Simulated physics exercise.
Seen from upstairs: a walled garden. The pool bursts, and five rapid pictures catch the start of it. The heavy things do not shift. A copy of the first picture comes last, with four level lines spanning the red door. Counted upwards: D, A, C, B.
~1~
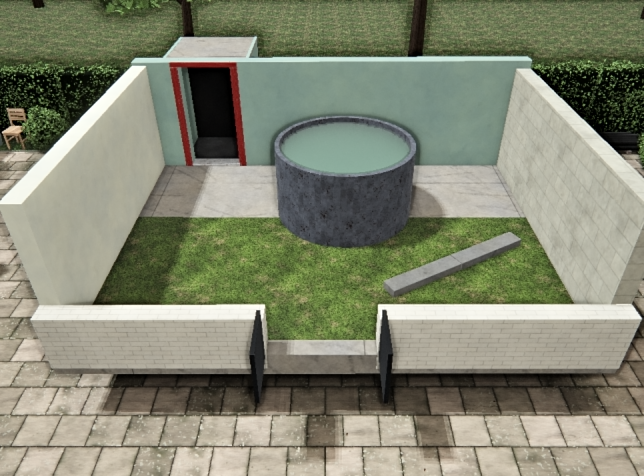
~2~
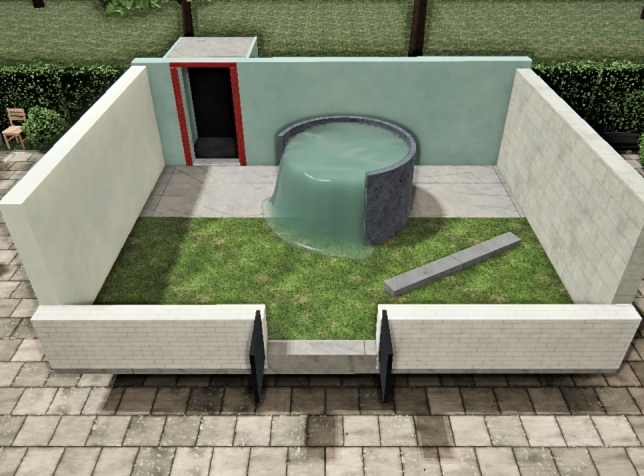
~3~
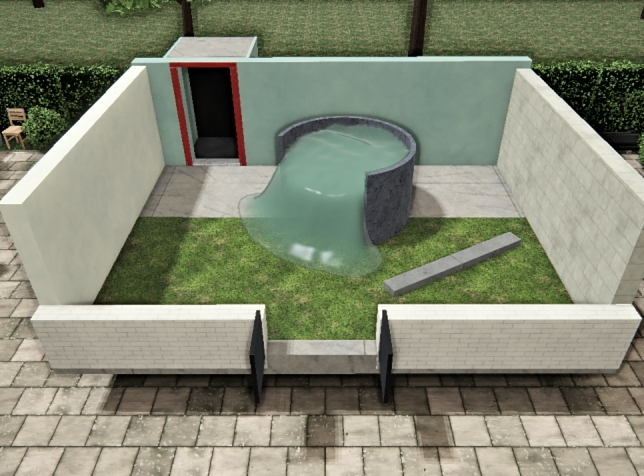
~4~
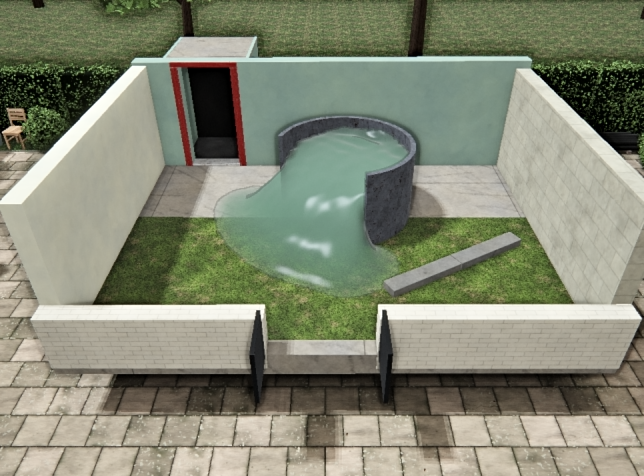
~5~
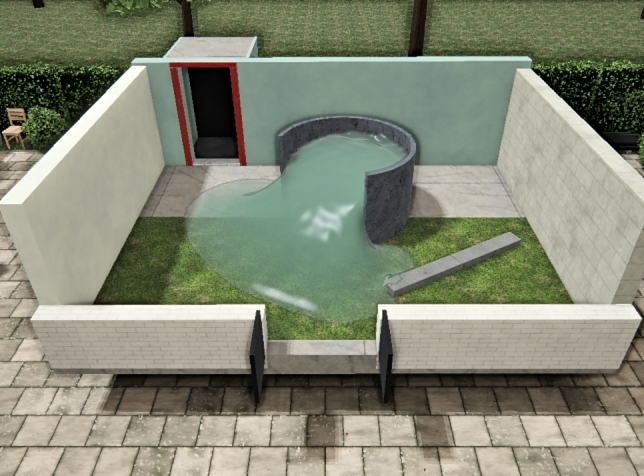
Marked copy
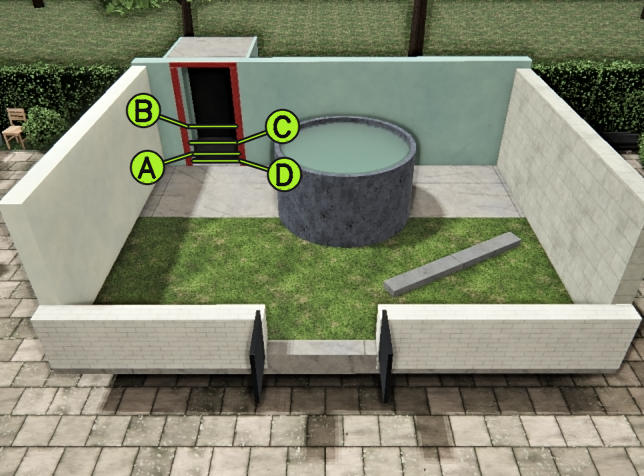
Green water pours from the broken front of a round stone pool and spreads across the grass.
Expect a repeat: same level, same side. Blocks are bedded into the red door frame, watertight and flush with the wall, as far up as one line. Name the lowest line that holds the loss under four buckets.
The answer is height A.
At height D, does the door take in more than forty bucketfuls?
No, it does not.
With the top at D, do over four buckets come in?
Yes.
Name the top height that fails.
The answer is D.
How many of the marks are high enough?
Three of them.
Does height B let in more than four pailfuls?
No, that is safe.
On the marked copy, A at (215, 153); B at (211, 126); C at (214, 142); D at (216, 160); from the bottom up D, A, C, B.
With A, a bucket or two gets in.
With B, nothing gets over.
With C, nothing gets over.
With D, about 14 bucketfuls get in.
